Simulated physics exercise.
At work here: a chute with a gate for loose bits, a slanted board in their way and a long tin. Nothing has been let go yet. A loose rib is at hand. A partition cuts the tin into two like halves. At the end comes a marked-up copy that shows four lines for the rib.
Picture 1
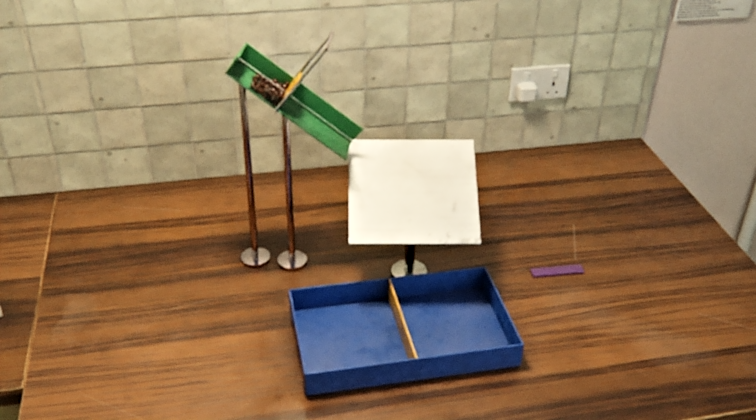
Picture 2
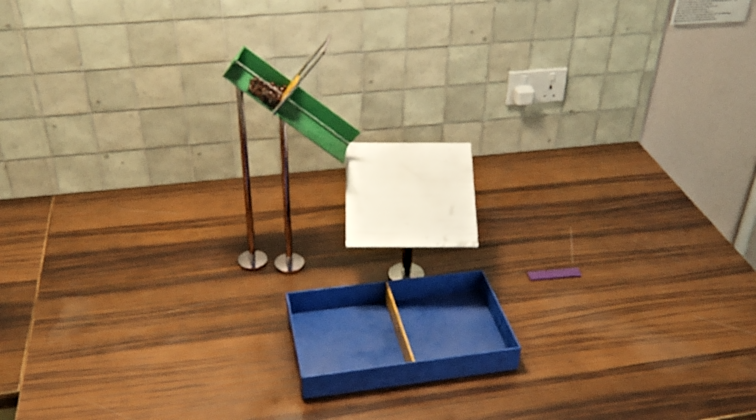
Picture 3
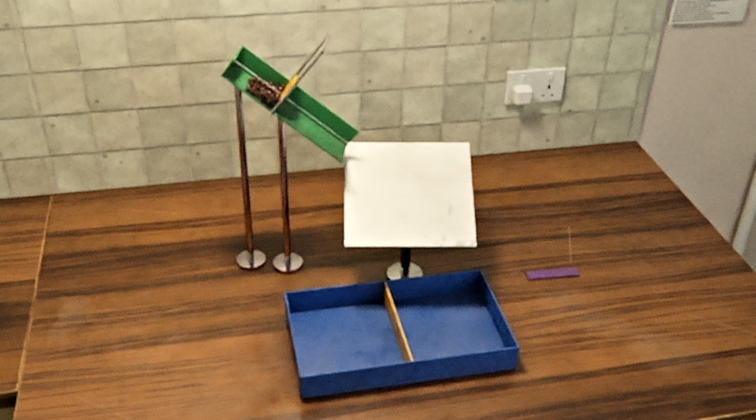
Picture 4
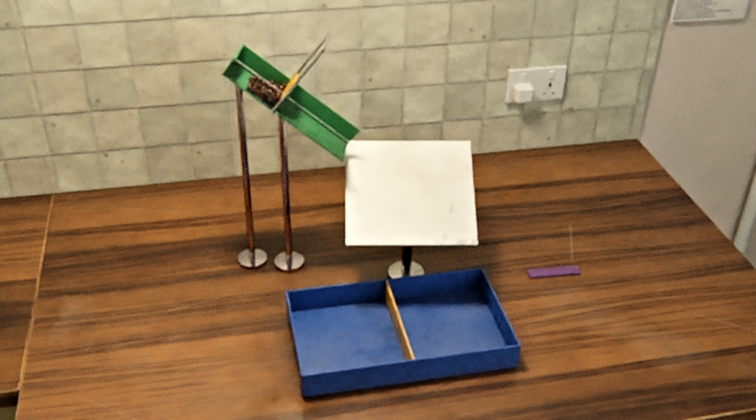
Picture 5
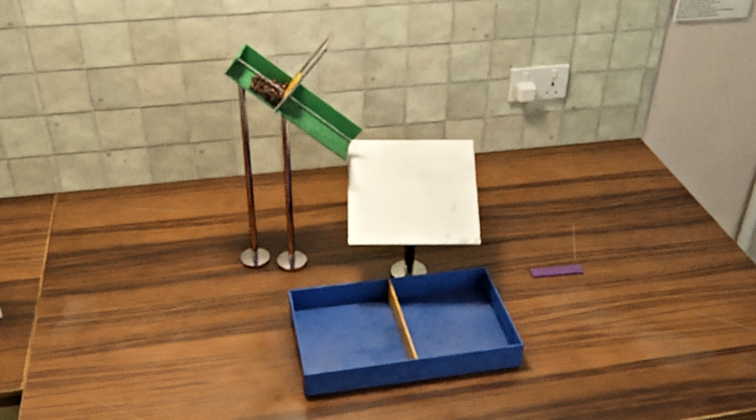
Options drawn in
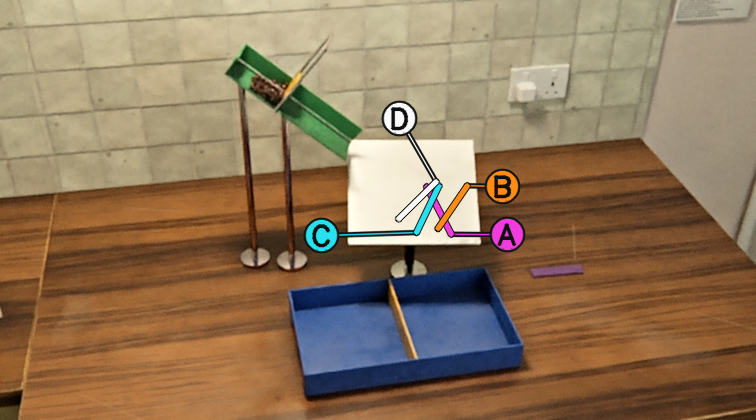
At first, a green chute slopes down to the right on two thin posts, dark bits resting behind its closed gate, above a tilted white board and an empty blue tin with a partition. The view shifts very slightly and drifts back, while the bits, board and tin stay still.
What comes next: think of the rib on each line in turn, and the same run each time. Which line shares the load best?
The answer is line C.
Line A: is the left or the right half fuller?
The right half.
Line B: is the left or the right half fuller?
Right.
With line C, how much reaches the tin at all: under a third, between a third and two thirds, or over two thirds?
Over two thirds.
On the marked copy, line A from (426, 186) to (451, 234); line B from (467, 185) to (438, 228); line C from (438, 185) to (416, 232); line D from (436, 181) to (398, 218).
Choosing A, of what is caught, a small part in the left half, nearly all in the right.
Choosing B, of what is caught, a small part in the left half, most in the right.
Choosing C, of what is caught, about two thirds in the left half, about a third in the right.
Choosing D, of what is caught, nearly all in the left half, a small part in the right.
